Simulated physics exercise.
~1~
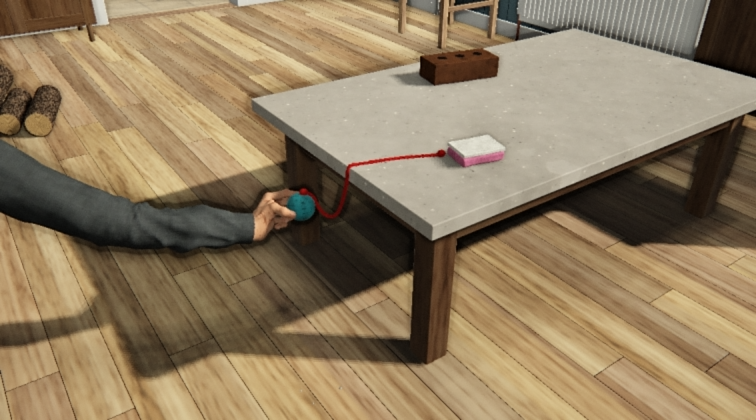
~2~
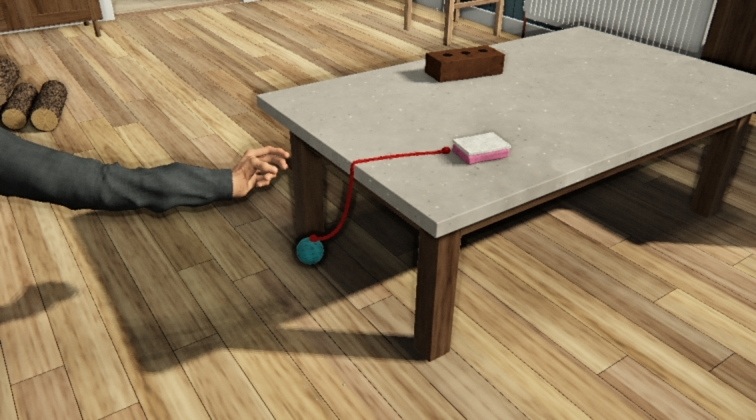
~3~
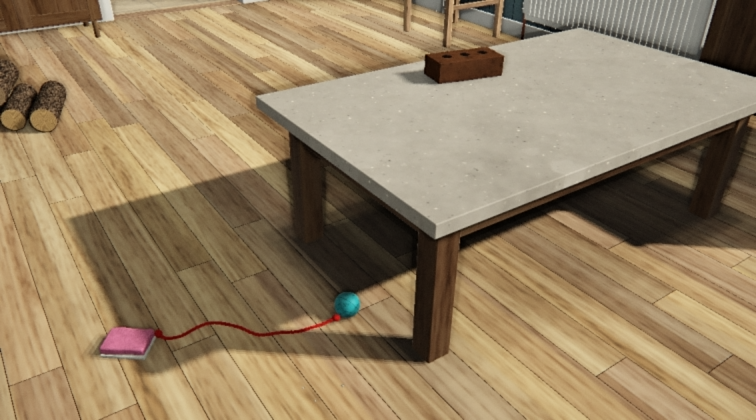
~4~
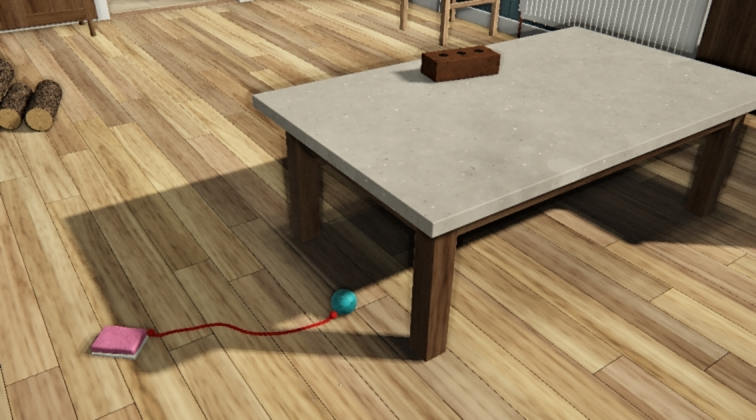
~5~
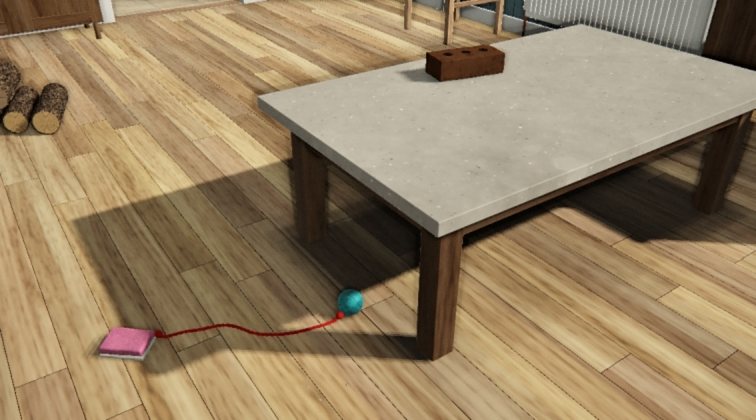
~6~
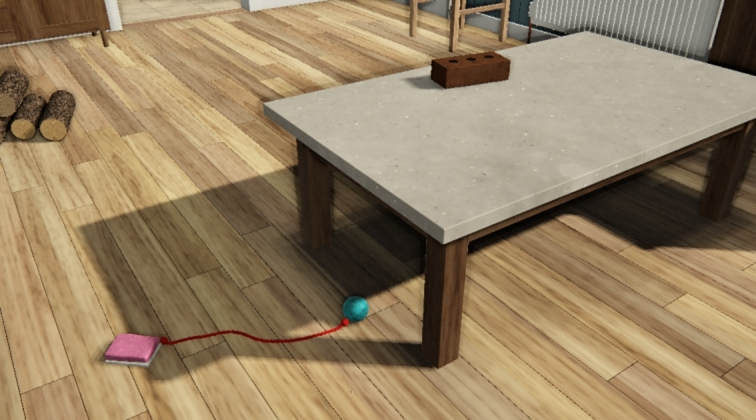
A turquoise ball, released by a hand, drops and drags a corded sponge to the floor.
